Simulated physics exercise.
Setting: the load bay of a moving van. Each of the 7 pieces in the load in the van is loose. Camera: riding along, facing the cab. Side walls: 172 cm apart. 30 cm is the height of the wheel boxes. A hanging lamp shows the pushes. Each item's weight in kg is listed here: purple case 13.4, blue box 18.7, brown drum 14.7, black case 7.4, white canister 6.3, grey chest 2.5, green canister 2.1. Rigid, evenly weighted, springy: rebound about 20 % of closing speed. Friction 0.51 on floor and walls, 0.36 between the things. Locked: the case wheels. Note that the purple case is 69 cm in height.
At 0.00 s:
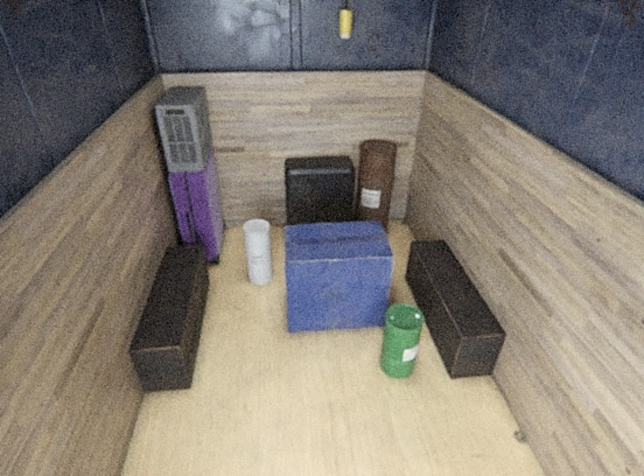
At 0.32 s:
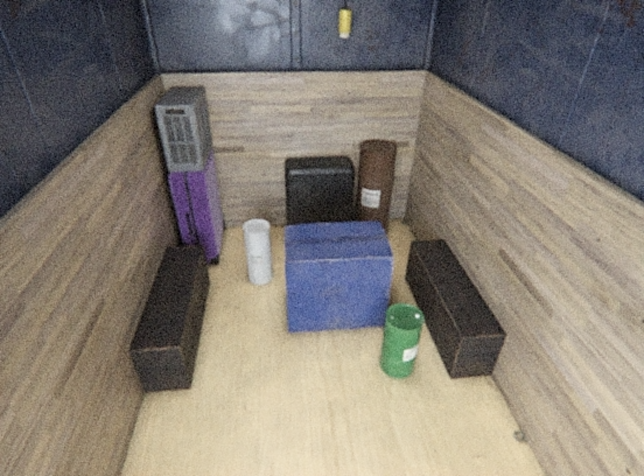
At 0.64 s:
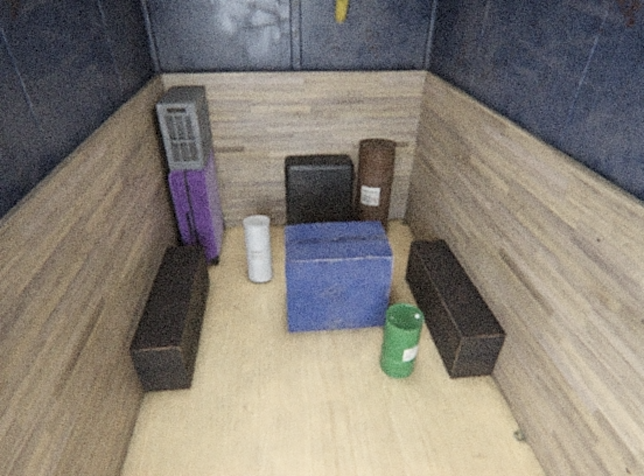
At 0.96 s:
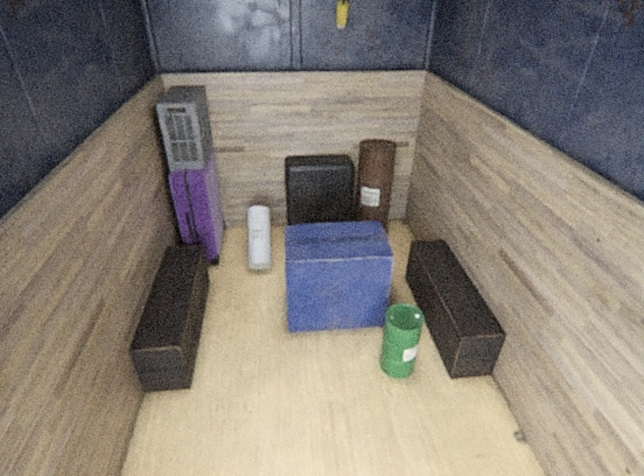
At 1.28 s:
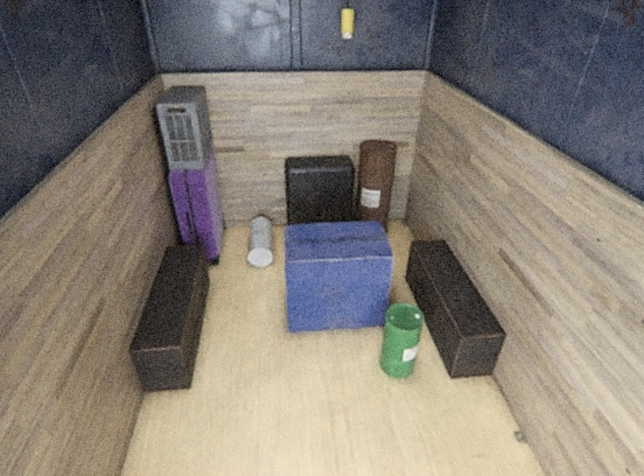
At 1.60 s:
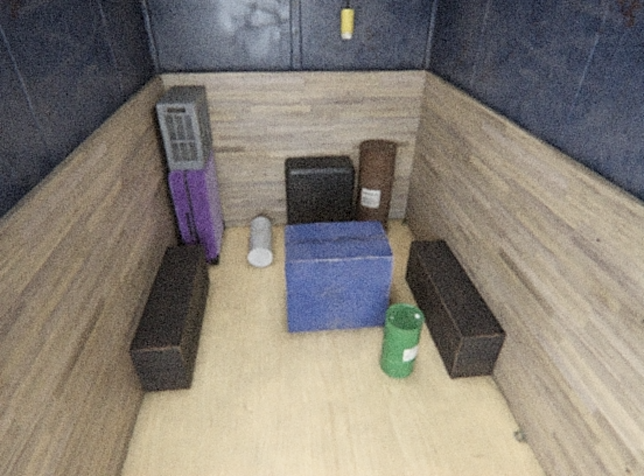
Moving van load bay, a white canister among boxes and cases tilting away, then toppling onto its side on the floor.
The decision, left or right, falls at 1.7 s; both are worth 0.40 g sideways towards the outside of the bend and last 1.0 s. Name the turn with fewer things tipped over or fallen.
Right.
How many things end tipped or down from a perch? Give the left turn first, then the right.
Heading left gives 3 while heading right gives 1.
Turning left. At 2.20 s, force 0.40 g right; purple case leaning 7° near (206, 203); white canister on its side; grey chest leaning 7°.
After 2.70 s, smooth; purple case leaning 66° near (255, 216); white canister on its side; brown drum leaning 7°.
After 3.00 s, smooth; purple case leaning 73° near (256, 222); white canister on its side; black case slid 15 cm.
At rest (3.8 s), down from a perch, grey chest; tipped over in the van, purple case and white canister; the other 4 in place, give or take 15 cm. Seen from the same camera at the end, purple case near (256, 222), blue box near (335, 276).
Turning right instead, white canister tipped over or down from a perch, 1 of 7 in all.
